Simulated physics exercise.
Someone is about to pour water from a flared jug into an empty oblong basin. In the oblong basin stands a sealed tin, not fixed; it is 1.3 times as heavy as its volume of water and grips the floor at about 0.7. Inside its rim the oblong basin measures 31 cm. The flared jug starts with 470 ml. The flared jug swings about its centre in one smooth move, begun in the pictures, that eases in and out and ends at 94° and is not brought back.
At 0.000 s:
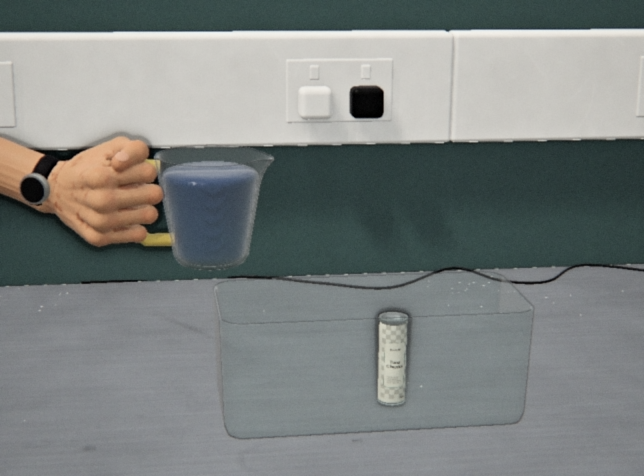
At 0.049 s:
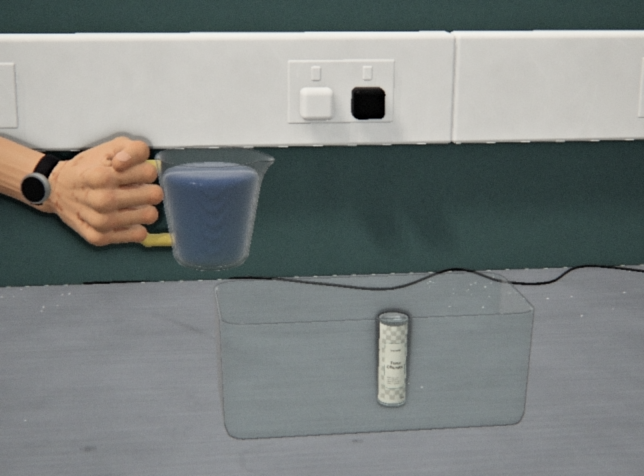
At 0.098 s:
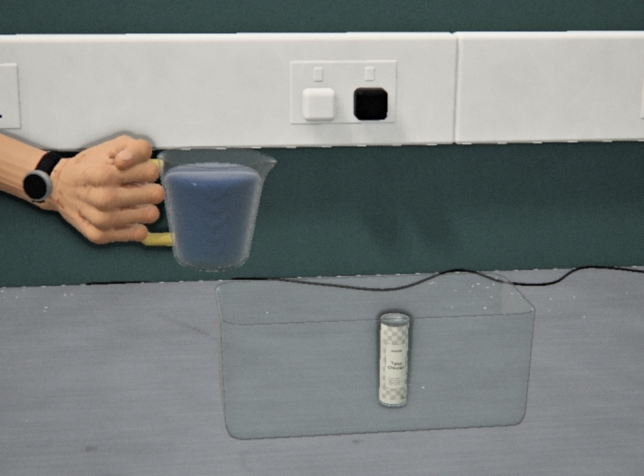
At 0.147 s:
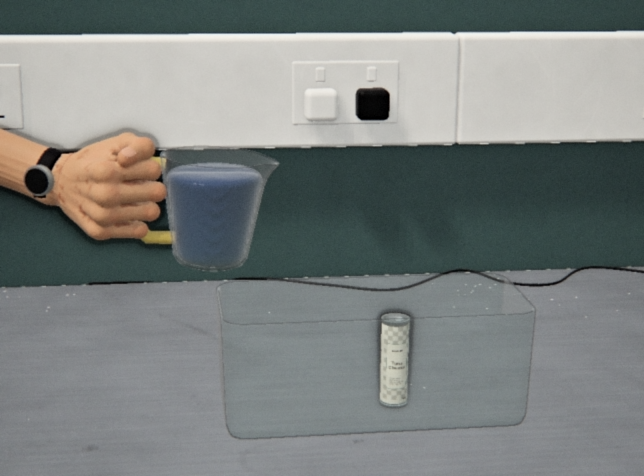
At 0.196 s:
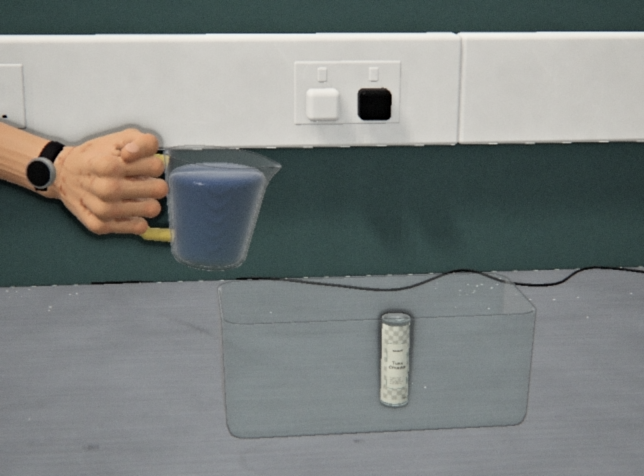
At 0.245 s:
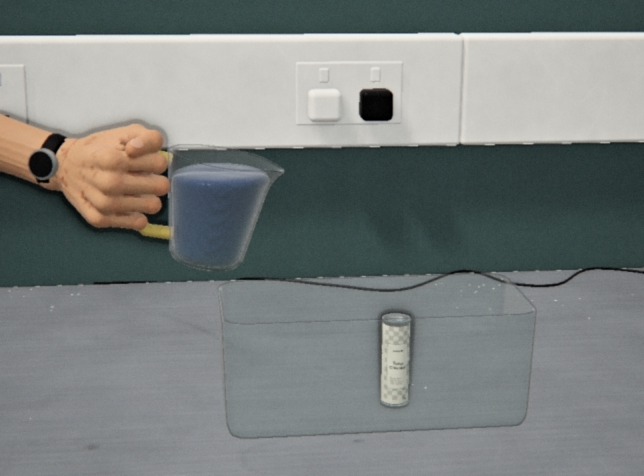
A hand slowly tilts a jug of blue liquid slightly rightward above a clear basin.
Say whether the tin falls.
The tin remains upright.
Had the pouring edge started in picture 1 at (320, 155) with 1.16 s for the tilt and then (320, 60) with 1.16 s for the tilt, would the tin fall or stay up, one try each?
First it topples; then it stays up.
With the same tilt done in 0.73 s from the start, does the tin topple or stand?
The tin remains upright.
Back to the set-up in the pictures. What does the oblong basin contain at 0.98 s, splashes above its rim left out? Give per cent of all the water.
Near 58 in a hundred.
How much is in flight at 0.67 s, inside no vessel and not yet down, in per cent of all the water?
Near 14 in a hundred.
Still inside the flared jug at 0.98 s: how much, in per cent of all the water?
Some 28 per cent.
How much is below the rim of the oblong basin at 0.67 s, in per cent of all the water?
Some 6 per cent.
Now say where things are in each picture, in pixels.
It leans 0°; its right rim is at (273, 156); the water meets the walls at (161, 172) and (259, 170); the oblong basin's rim runs from (217, 304) to (518, 292); the tin's top is at (393, 321), in the first picture.
It leans 0°; its right rim is at (274, 158); the water meets the walls at (163, 172) and (259, 170), in the second picture.
It leans 2°; its right rim is at (276, 159); the water meets the walls at (164, 173) and (260, 172), in the third picture.
It leans 4°; its right rim is at (278, 162); the water meets the walls at (166, 173) and (263, 173), in the fourth picture.
It leans 6°; its right rim is at (281, 165); the water meets the walls at (168, 172) and (266, 173), in the fifth picture.
It leans 10°; its right rim is at (284, 169); the water meets the walls at (172, 174) and (270, 173), in the sixth picture.
Then, 0.67 s in, the tilt is 58° and 79 per cent is still to pour; the tin stands where it began.
Then, 0.98 s in, the tilt is 89° and 28 per cent is still to pour; the tin stands where it began.
Then, 1.31 s in, the tilt is 94° and 2 per cent is still to pour; the tin stands where it began.
Then, 1.66 s in, the tilt is 94° and 0 per cent is still to pour; the tin stands where it began.
Finally, the tin stands where it began.
